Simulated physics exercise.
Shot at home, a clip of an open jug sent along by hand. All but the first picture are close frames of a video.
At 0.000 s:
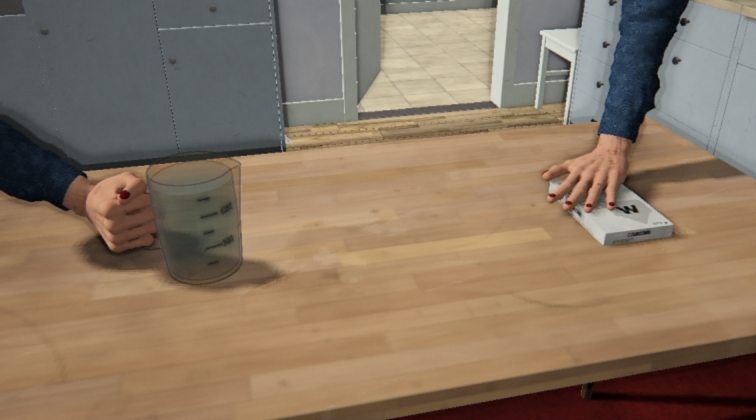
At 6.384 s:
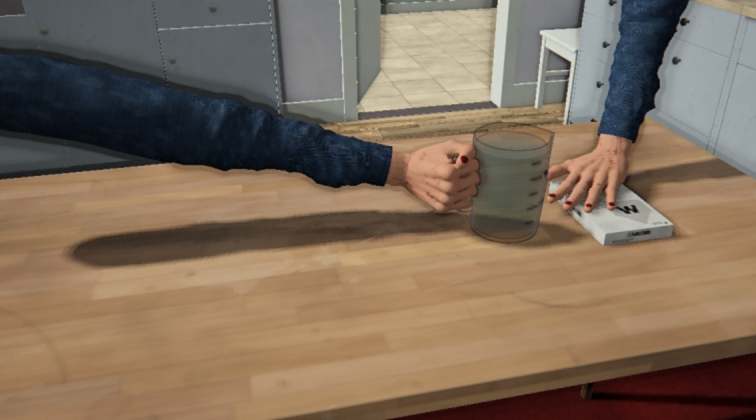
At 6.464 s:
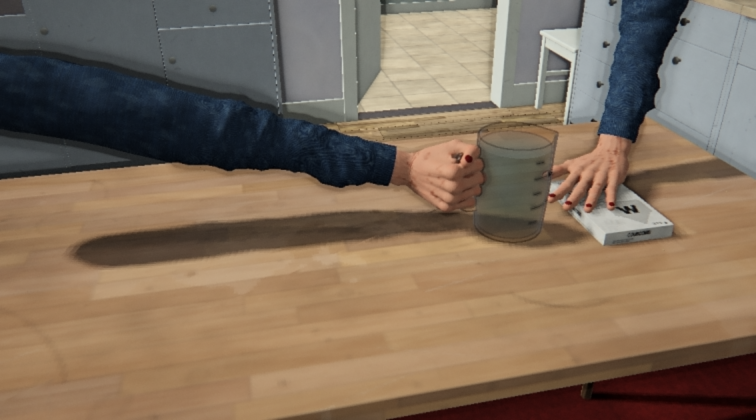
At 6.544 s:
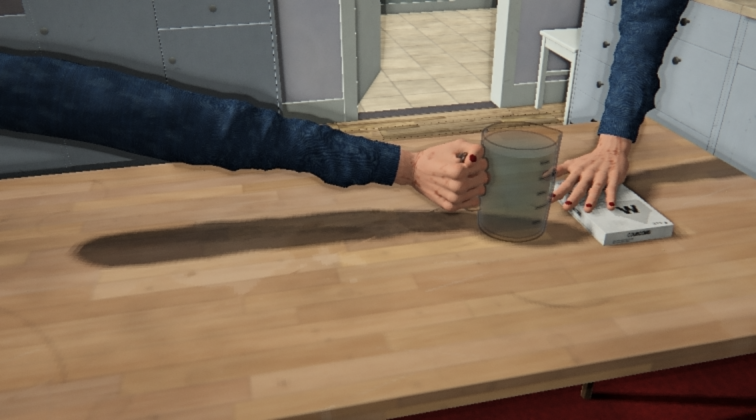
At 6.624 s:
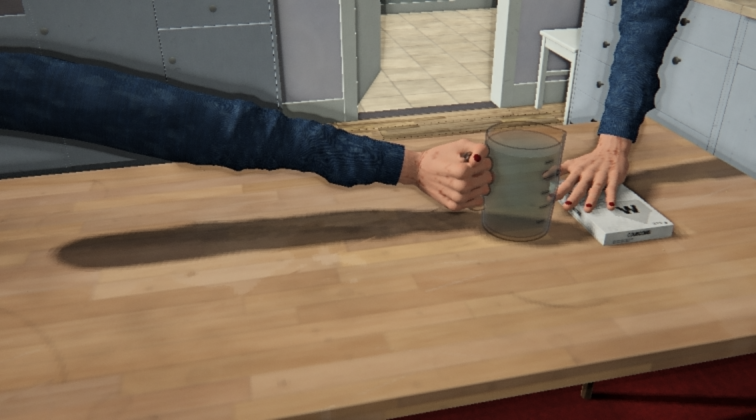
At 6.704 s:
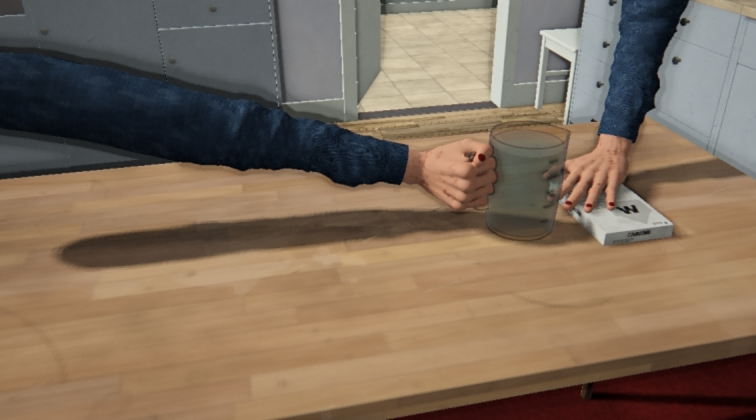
A clear jug of liquid, gripped by a hand in a blue sleeve, starts at the left of a wooden table and is moved right, close to a white packet under another hand. The jug then creeps slightly further right, while the hand on the packet stays still.
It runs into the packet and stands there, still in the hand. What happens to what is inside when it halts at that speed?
It fails to run over.
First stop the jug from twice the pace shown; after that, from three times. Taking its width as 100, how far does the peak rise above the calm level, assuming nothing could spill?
Roughly 15 and 20 percent.
By 7.2 s, the jug meets the packet.
By 7.2 s, the water surges up the wall; the wave climbs under half way to the rim.
By 8.3 s, the jug stands at the packet; its rim is dry.
